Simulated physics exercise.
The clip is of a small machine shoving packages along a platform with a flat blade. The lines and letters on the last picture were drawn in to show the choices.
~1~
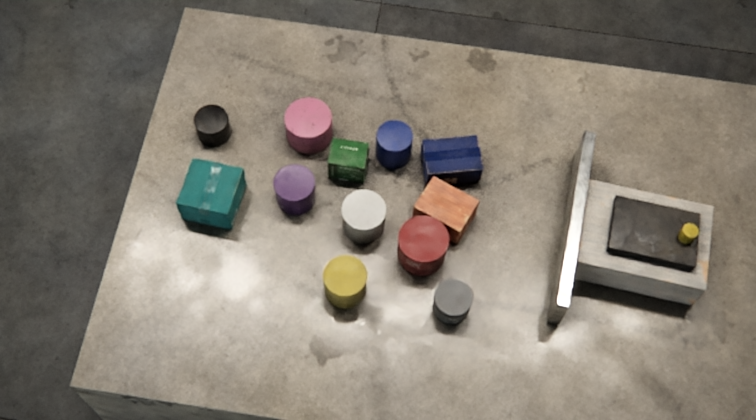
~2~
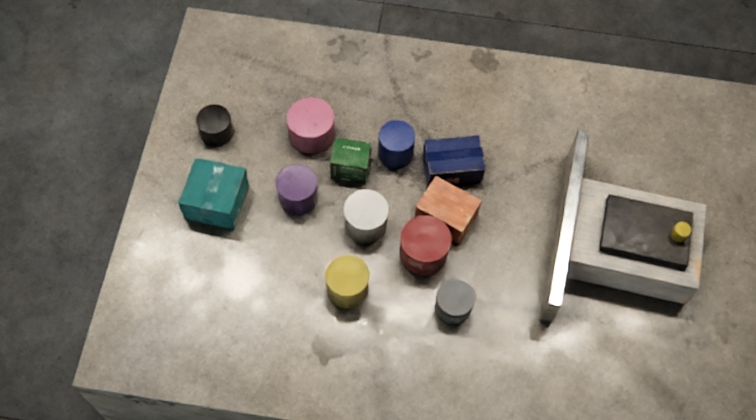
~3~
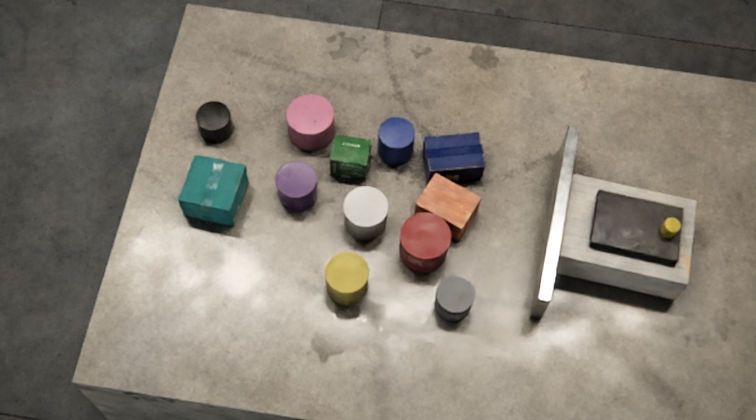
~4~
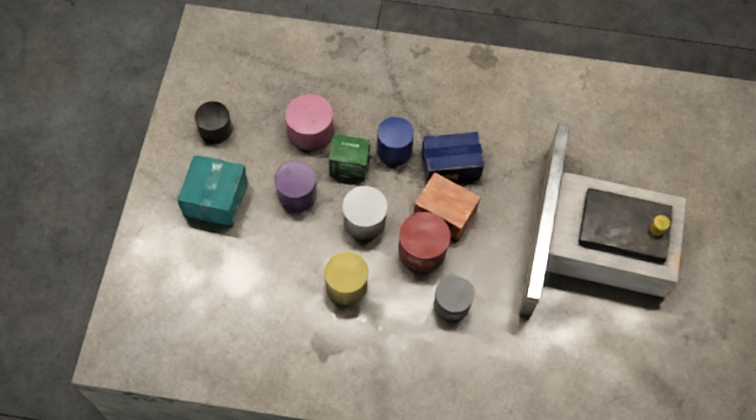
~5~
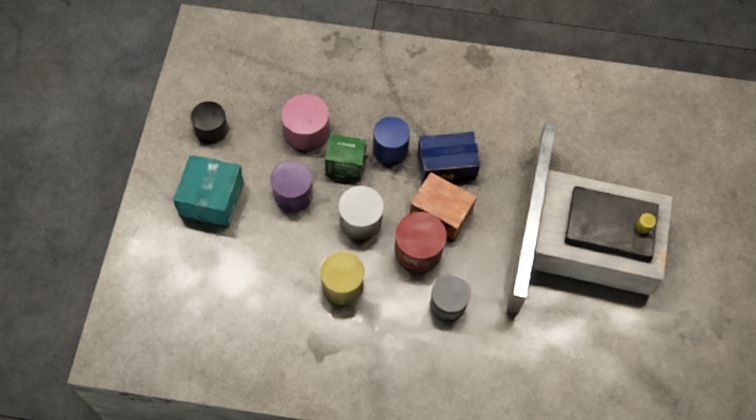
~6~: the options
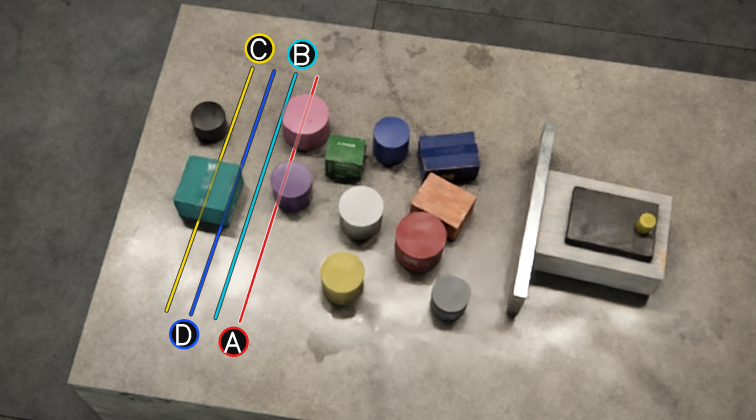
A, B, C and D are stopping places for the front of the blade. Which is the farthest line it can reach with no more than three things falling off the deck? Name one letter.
It should halt at C.
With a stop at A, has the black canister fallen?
No.
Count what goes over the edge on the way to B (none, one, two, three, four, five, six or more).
By then, none.
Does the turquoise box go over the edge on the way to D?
By then, yes.
On the marked copy, A at (281, 191); B at (258, 188); C at (212, 181); D at (235, 185).
Taking C. A third of the way, robot (485, 203); yellow pail (329, 277); grey pail (370, 282).
Two thirds of the way, robot (369, 187); black canister (184, 128); turquoise box (165, 197).
When it is over, robot (278, 174); turquoise box over the edge; purple pail over the edge; three fallen.
As for the rest, A is within the limit but short; B is within the limit but short; D is within the limit but short.
